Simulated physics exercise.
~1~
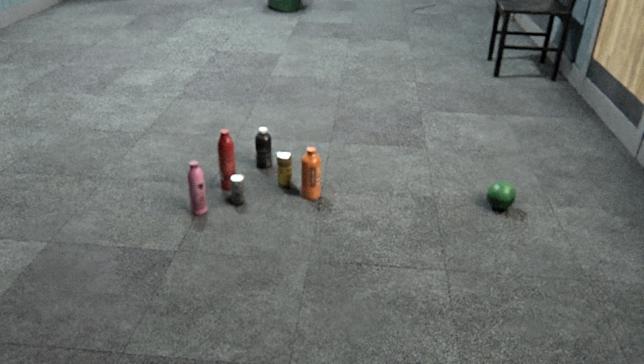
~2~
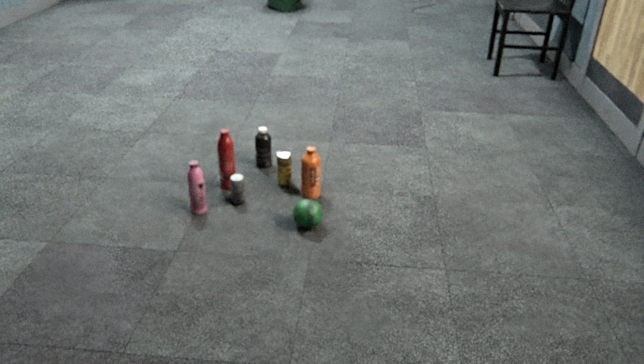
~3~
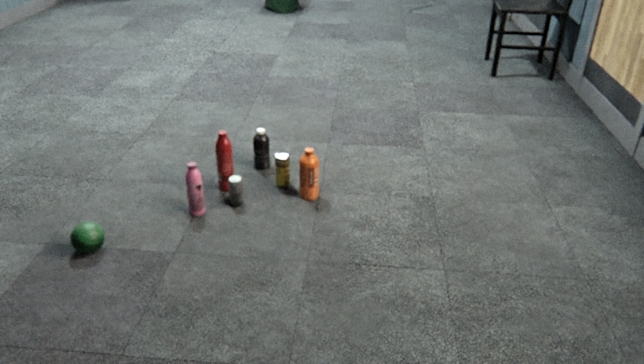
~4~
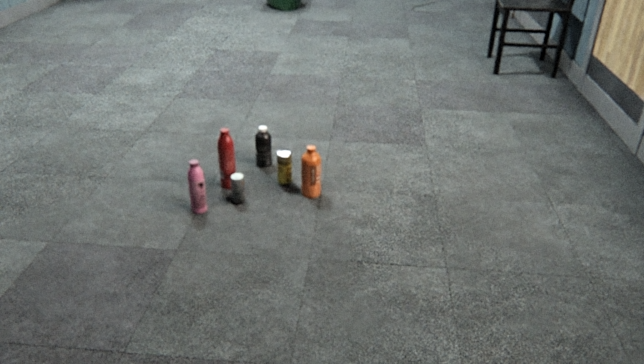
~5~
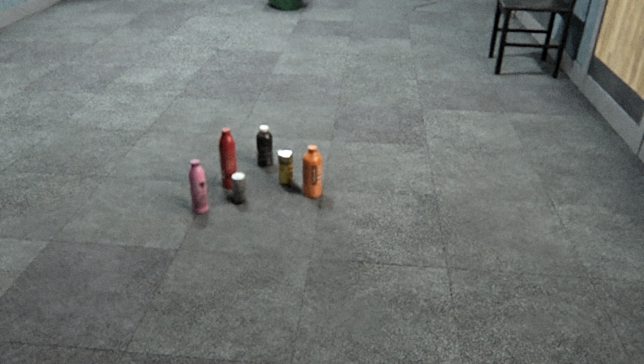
On a grey tiled floor, a green ball rolls left past six standing containers and disappears.
